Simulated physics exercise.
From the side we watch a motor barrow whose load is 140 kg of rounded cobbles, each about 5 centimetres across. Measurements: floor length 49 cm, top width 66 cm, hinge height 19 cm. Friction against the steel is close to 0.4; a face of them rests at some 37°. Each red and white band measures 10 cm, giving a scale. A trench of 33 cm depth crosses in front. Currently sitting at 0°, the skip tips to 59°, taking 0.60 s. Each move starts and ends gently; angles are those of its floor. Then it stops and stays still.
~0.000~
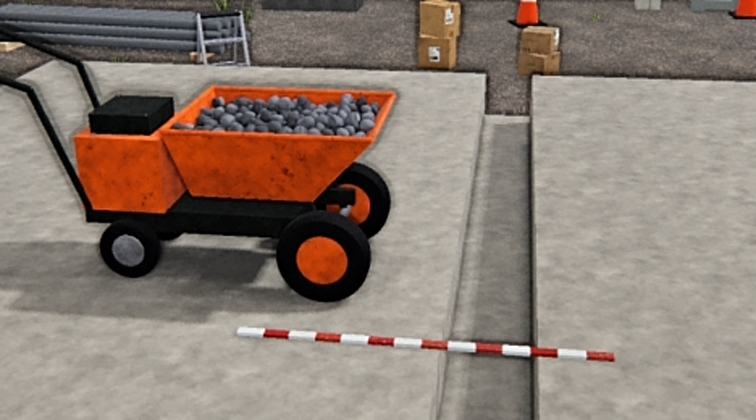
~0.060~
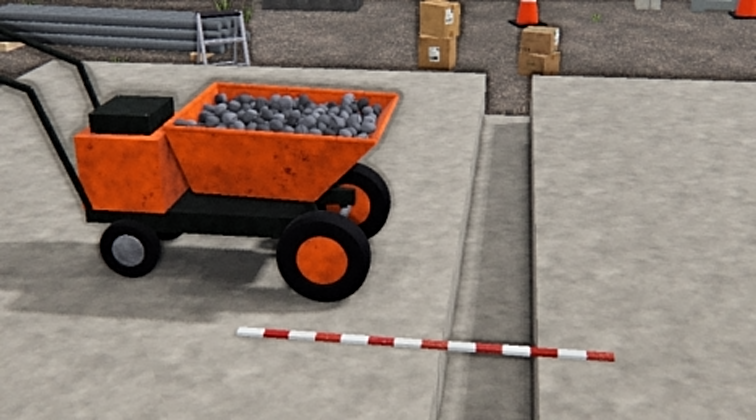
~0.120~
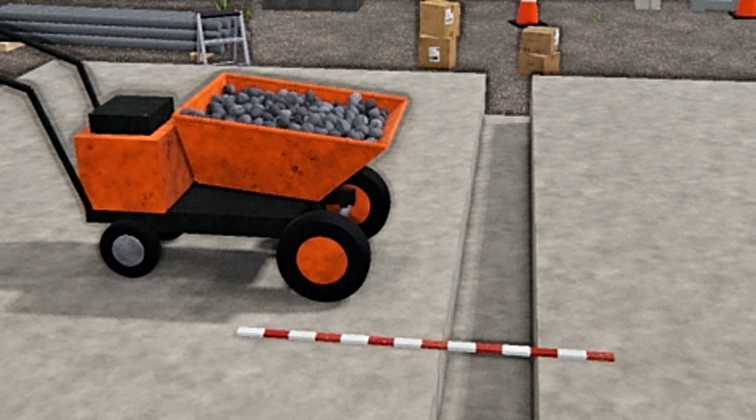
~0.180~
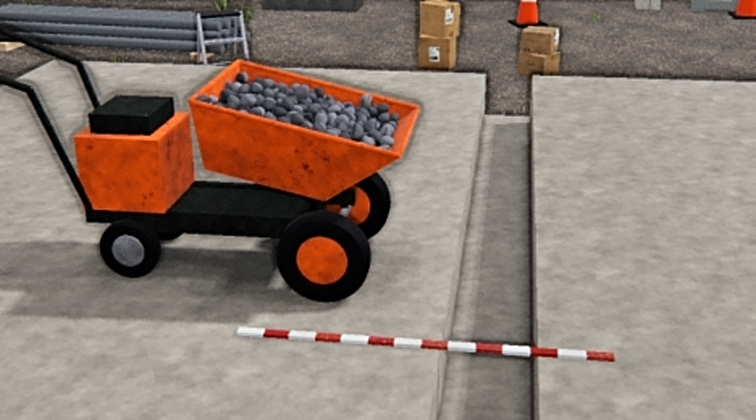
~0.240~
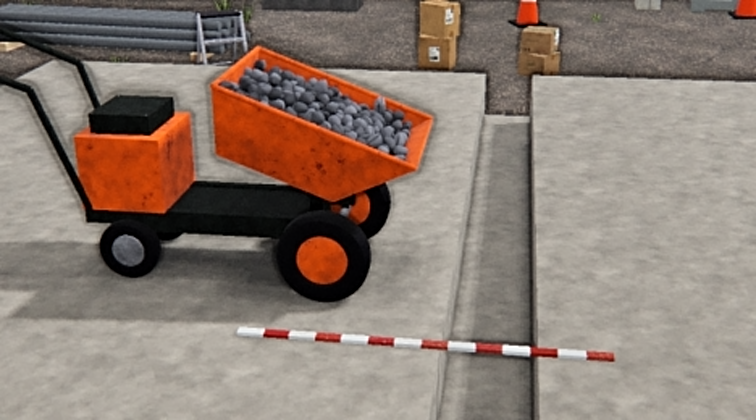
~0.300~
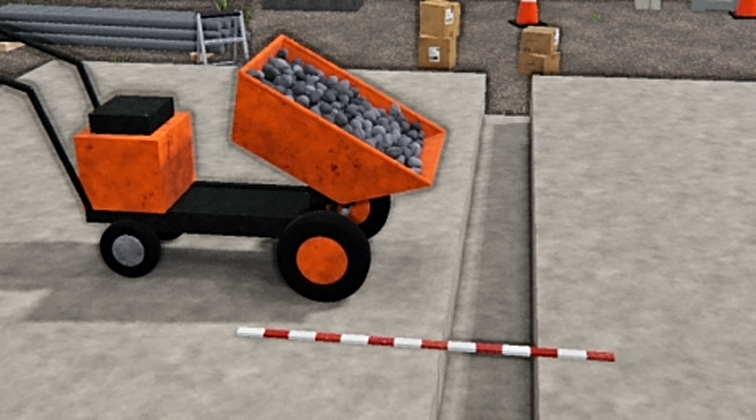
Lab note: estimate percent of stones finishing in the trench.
Approx. 66 %.
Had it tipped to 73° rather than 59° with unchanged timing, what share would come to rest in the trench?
I'd expect around 70 in a hundred.
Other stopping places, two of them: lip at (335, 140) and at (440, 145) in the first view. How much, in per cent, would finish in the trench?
Roughly 80 in a hundred from the first, 25 in a hundred from the second.
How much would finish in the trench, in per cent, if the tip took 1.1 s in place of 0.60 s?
With that change, it comes to around 80 per cent.
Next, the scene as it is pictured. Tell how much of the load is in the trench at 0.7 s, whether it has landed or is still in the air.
Close to 15 per cent at that time.
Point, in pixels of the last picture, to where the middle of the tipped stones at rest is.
Middle at around (510, 326), I'd say.
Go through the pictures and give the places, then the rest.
In the first picture, the skip is at 0°, its lip at (372, 141); the top of the load is at (319, 105).
In the second picture, the skip is at 2°, its lip at (376, 142); the top of the load is at (306, 103); the stones move at 0.4 m/s on average.
In the third picture, lip at (386, 147), floor tilted 6°, highest stones at (253, 96); the stones move at 0.8 m/s on average.
In the fourth picture, the skip is at 13°, its lip at (400, 156); the top of the load is at (250, 86); the stones move at 1.0 m/s on average.
In the fifth picture, lip at (416, 169), floor tilted 21°, highest stones at (262, 74); the stones move at 1.2 m/s on average.
In the sixth picture, the skip is at 29°, its lip at (431, 185); the top of the load is at (278, 64); the stones move at 1.3 m/s on average.
After 0.4 s the floor is at 50°; 100 % in the skip; the foremost stones are at (448, 190).
After 0.7 s the floor is at 59°; 85 % in the skip, 14 % in the trench; the foremost stones are at (526, 278).
After 1.0 s the floor is at 59°; 39 % in the skip, 36 % in the trench, 25 % past the trench; the foremost stones are at (671, 287).
After 3.0 s the floor is at 59°; 9 % in the skip, 66 % in the trench, 26 % past the trench; the foremost stones are past the picture's edge.
